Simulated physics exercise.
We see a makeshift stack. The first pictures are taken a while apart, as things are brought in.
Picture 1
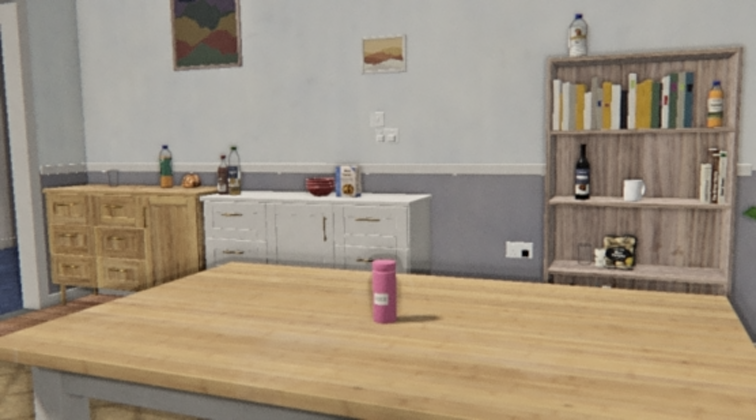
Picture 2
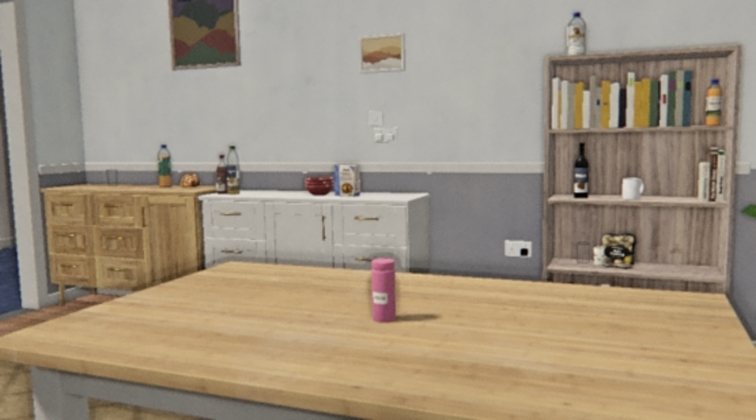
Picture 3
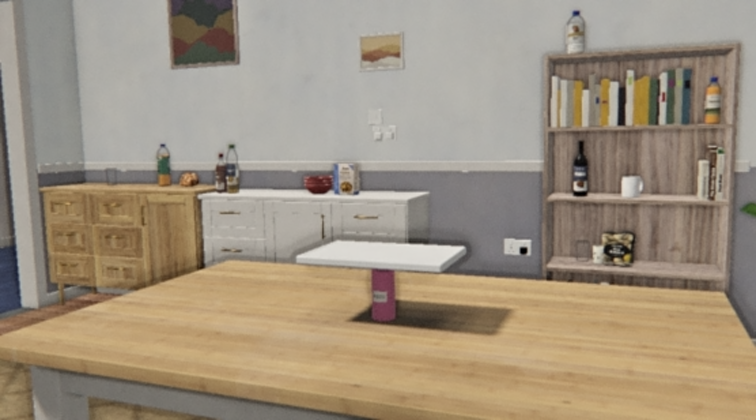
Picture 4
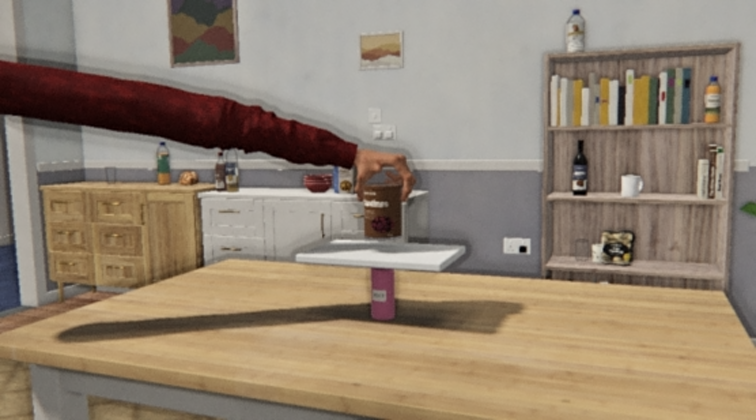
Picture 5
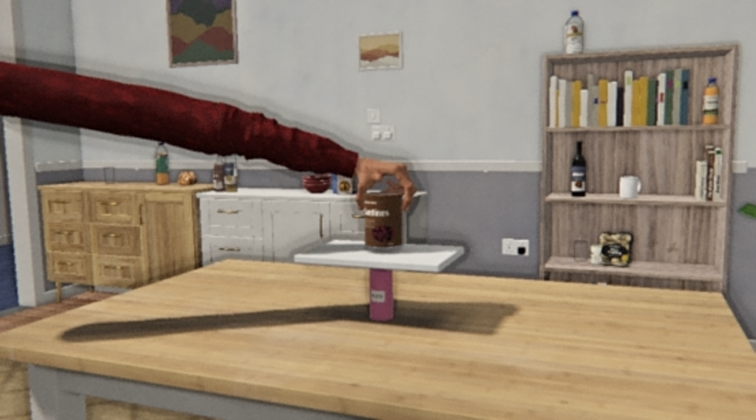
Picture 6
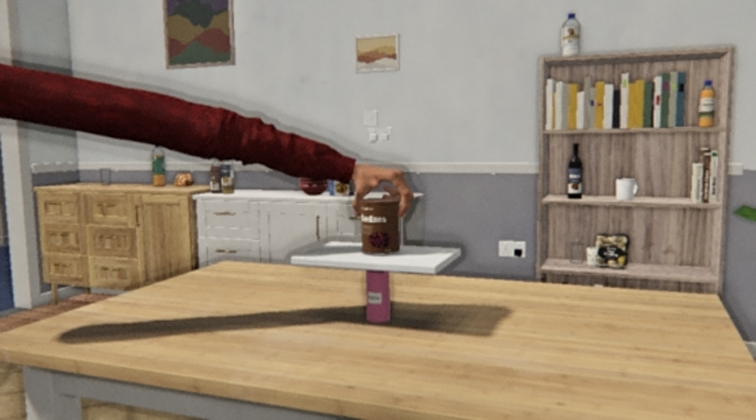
An arm in a dark red sleeve reaches in from the left over a light wooden table, seen from slightly above in a grey-walled room. A pink bottle stands alone at first, with wooden and white cabinets behind and a bookshelf at right. A white lid appears flat on top of the bottle, then the hand lowers a brown tin onto it, still gripping it, as the view shifts very slightly.
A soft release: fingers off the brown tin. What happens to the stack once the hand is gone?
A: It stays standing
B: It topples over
The answer is A.
Then, 0.20 s after the last picture, nothing has stirred.
Then, 0.50 s after the last picture, brown tin resting near (381, 227).
At rest, all 3 in place. Seen from the same camera at the end, brown tin near (381, 227). The stack holds.
